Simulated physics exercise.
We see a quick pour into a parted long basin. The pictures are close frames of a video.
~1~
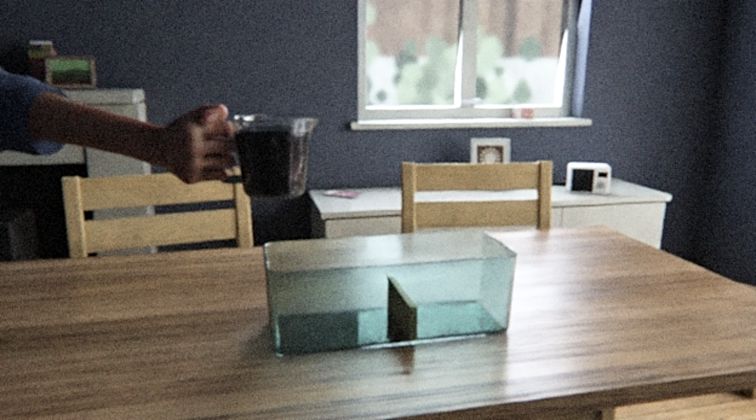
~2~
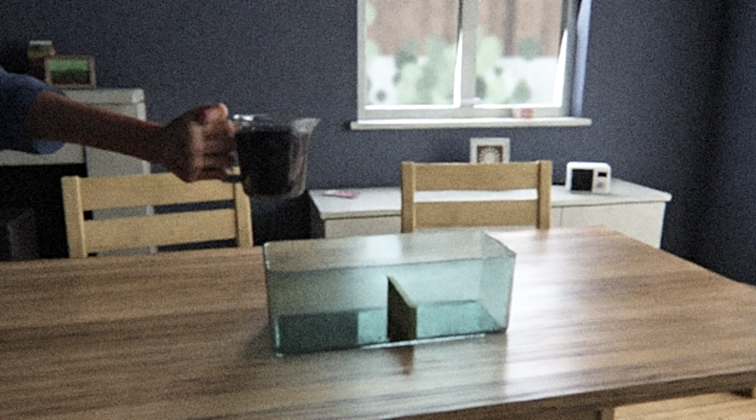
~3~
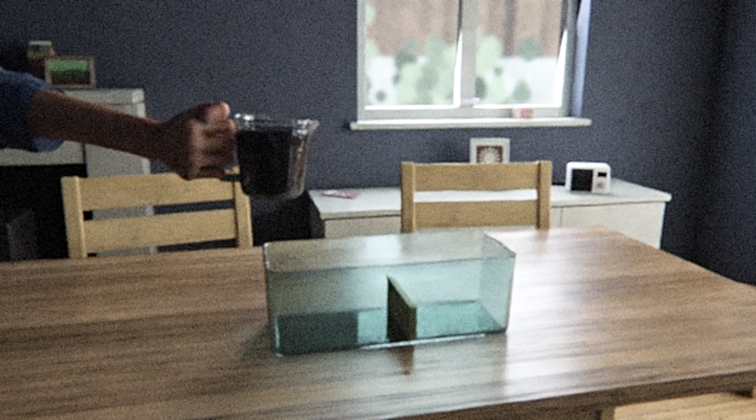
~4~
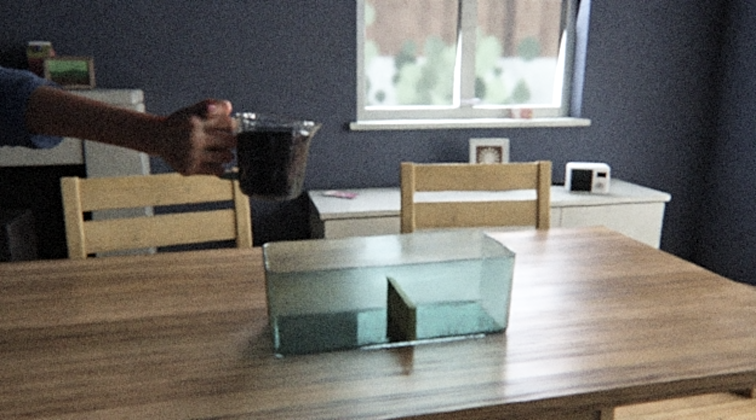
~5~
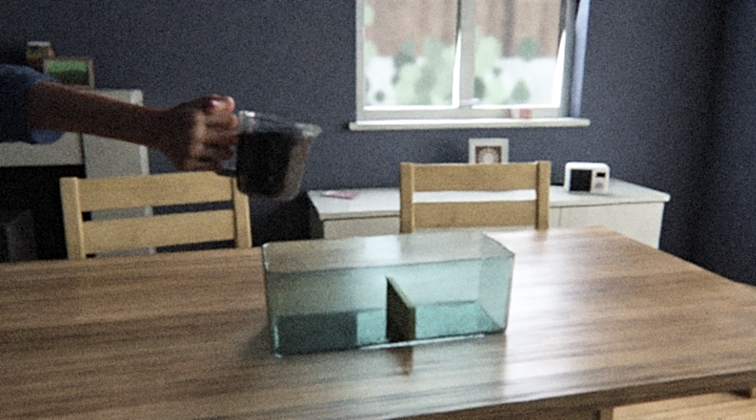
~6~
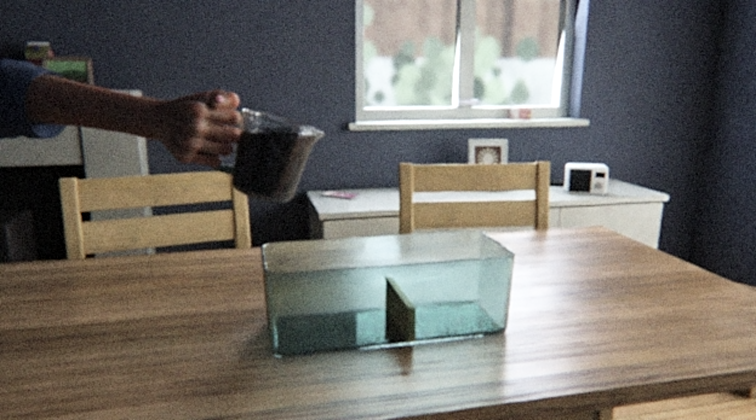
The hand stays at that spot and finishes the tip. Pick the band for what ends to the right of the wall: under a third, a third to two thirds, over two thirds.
In the end less than a third is right of the wall.
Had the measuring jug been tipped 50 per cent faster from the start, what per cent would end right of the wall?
Some 5 per cent.
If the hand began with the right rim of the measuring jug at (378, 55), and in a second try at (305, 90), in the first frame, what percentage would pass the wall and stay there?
The first gives 90 %, the second 5 %.
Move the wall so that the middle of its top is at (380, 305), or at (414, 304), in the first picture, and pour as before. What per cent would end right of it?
First some 25, then 15 per cent.
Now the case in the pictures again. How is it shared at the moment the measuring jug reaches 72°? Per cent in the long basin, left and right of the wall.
Left: 10 %. Right: 0 %.
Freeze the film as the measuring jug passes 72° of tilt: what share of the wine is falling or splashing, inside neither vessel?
It comes to 20 per cent or so.
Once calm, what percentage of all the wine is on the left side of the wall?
Some 95 per cent.
A moment on, the measuring jug is tipped part way and 70 per cent is still to pour, 8 is left of the wall and 0 right of it.
Next, the measuring jug is tipped right over and 18 per cent is still to pour, 61 is left of the wall and 1 right of it.
Then the measuring jug is tipped right over and 1 per cent is still to pour, 92 is left of the wall and 3 right of it.
Later the measuring jug is tipped right over and 0 per cent is still to pour, 95 is left of the wall and 3 right of it.
Finally, 95 per cent lies left of the wall, 3 right of it and 2 outside.
